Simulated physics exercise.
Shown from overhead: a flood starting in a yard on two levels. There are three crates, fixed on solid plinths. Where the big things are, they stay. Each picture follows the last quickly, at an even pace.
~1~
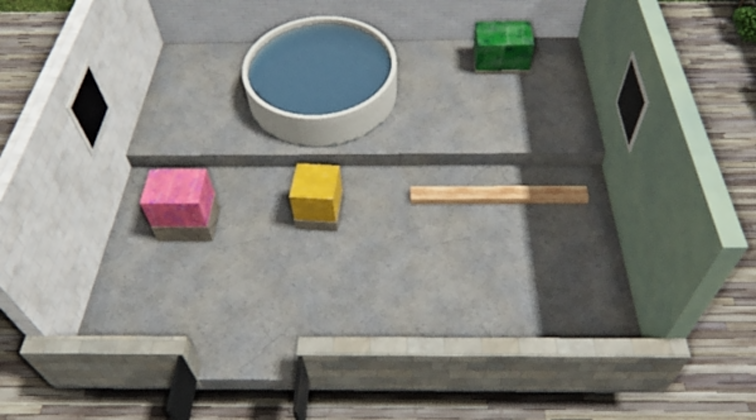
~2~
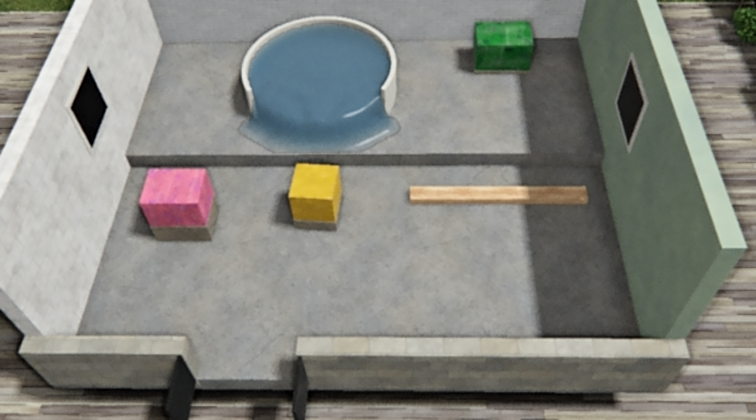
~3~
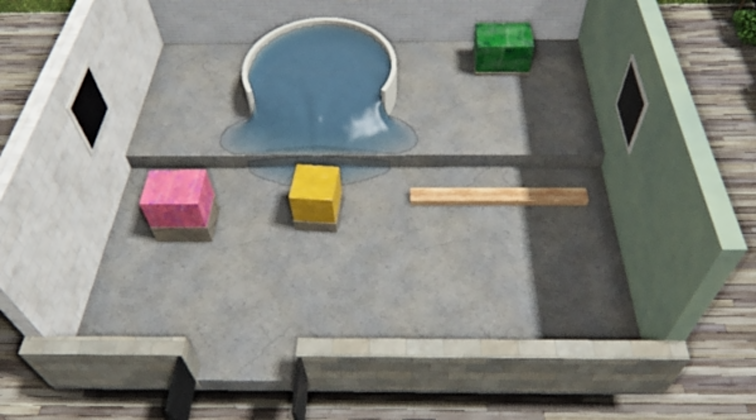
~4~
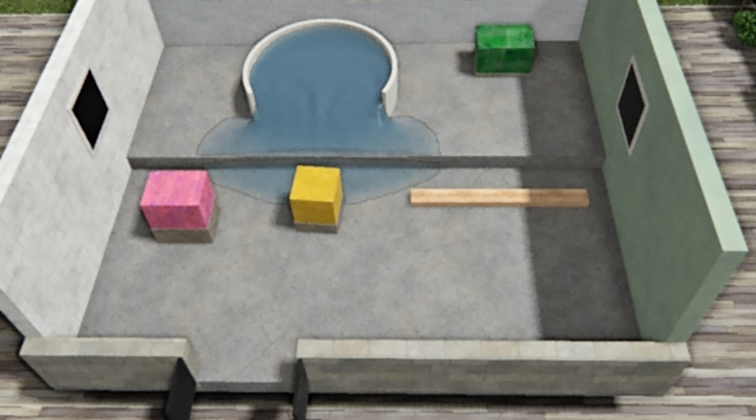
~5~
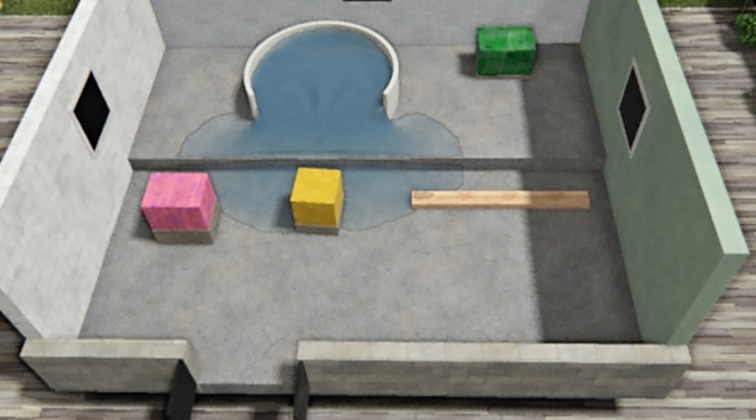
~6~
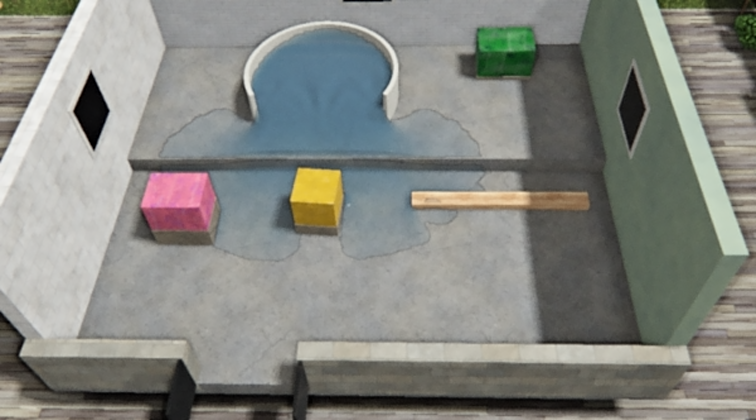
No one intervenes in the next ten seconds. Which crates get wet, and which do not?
At the end, the green crate ends up dry; the pink crate ends up dry; the yellow crate ends up wet.
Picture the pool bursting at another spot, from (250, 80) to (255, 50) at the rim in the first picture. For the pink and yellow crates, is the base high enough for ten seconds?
So the pink crate remains untouched while the yellow crate remains untouched.
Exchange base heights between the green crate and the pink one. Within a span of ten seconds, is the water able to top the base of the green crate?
With the swap, the green crate avoids the flood.
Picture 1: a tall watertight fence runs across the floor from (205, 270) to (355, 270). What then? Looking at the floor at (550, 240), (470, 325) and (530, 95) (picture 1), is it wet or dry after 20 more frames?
First inundated, then inundated, then unwetted.
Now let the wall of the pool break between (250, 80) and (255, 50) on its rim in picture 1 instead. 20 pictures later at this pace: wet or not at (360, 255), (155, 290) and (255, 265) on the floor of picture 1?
In that order: Not flooded, wet, no water.
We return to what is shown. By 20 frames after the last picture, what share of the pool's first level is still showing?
Around 20 percent, give or take.
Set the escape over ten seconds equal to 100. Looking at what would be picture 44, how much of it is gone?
By my reckoning, 65 %.
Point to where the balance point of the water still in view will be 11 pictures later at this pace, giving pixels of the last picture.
Close to (322, 190), I reckon.
A moment on, water covers 35 % of the floor; the green crate not reached, the pink crate water round its plinth, the yellow crate water round its plinth.
Next, water covers 55 % of the floor; the green crate not reached, the pink crate water round its plinth, the yellow crate water round its plinth.
Then, water covers 60 % of the floor; the green crate not reached, the pink crate water round its plinth, the yellow crate water round its plinth.
Later, water covers 65 % of the floor; the green crate not reached, the pink crate water round its plinth, the yellow crate water round its plinth.
In the end, water covers 65 % of the floor; the green crate stayed above the water, the pink crate stayed above the water, the yellow crate was topped.
